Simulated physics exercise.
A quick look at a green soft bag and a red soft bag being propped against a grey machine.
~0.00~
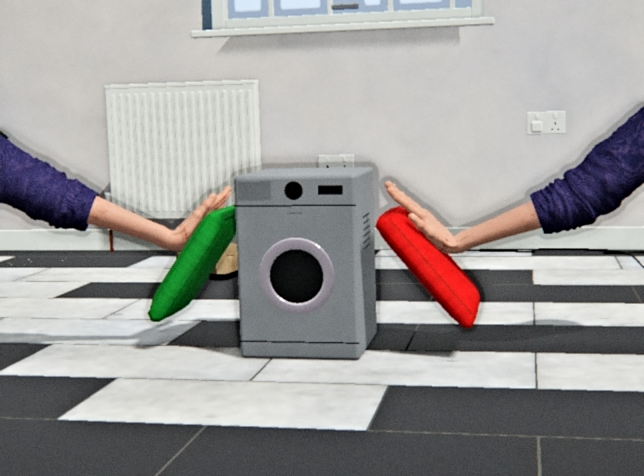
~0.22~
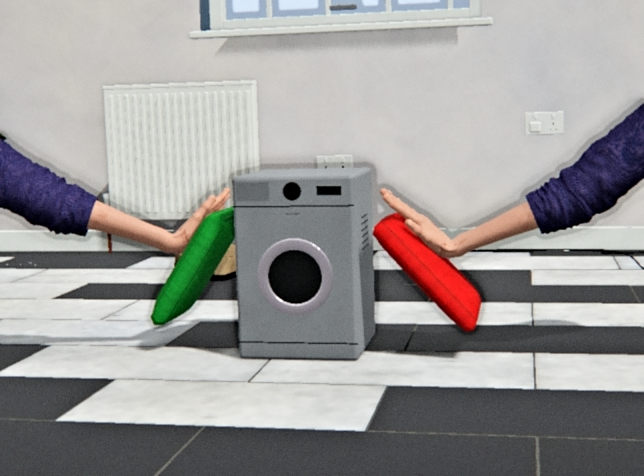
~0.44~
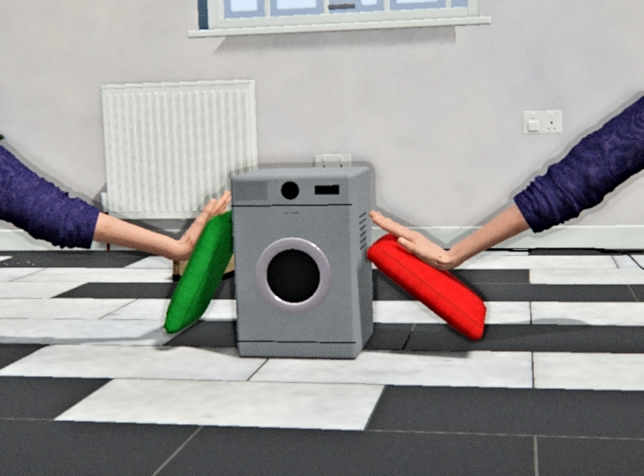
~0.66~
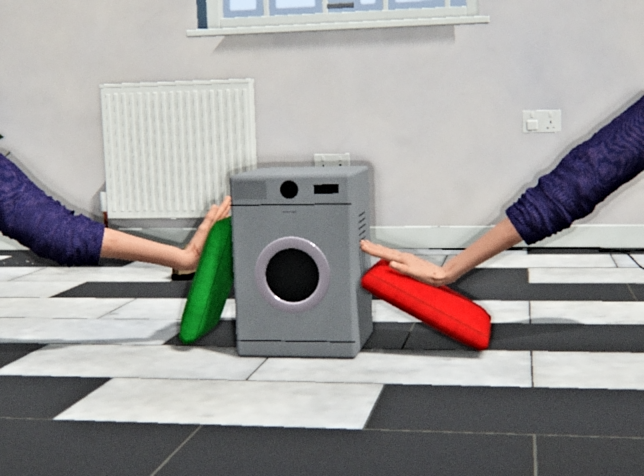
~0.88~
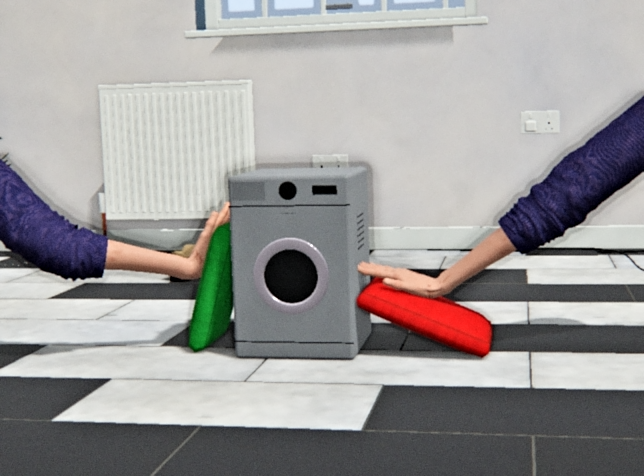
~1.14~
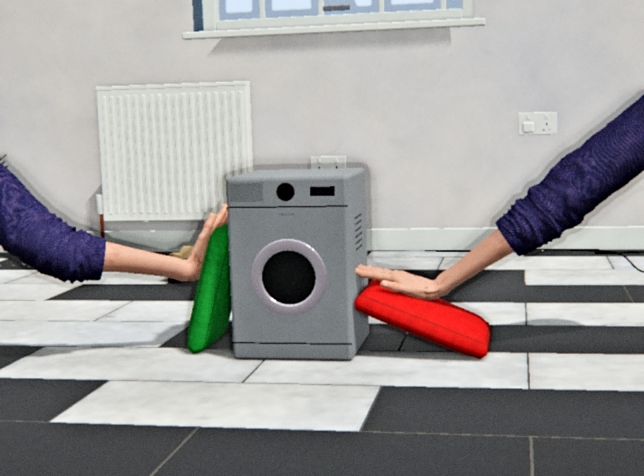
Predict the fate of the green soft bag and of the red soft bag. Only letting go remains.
The green soft bag remains propped up. The red soft bag falls down.
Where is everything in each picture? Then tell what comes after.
In the first frame, green soft bag foot (154, 318), head (219, 218); red soft bag foot (469, 324), head (381, 222).
In the second frame, green soft bag foot (157, 322); red soft bag foot (471, 327).
In the third frame, green soft bag foot (170, 330); red soft bag foot (478, 335).
In the fourth frame, green soft bag foot (186, 340); red soft bag foot (484, 345).
In the fifth frame, green soft bag foot (196, 348); red soft bag foot (485, 351).
In the sixth frame, green soft bag foot (195, 350), head (223, 231), almost upright; red soft bag foot (483, 353), head (358, 303), at a low slant.
After 1.34 s, green soft bag leaning near (220, 285); red soft bag flat on the floor near (427, 328).
After 1.50 s, green soft bag leaning near (219, 285); red soft bag flat on the floor near (428, 335).
At rest, green soft bag leaning near (220, 285); red soft bag flat on the floor near (429, 334). The green soft bag keeps leaning and the red soft bag slumps to the floor.
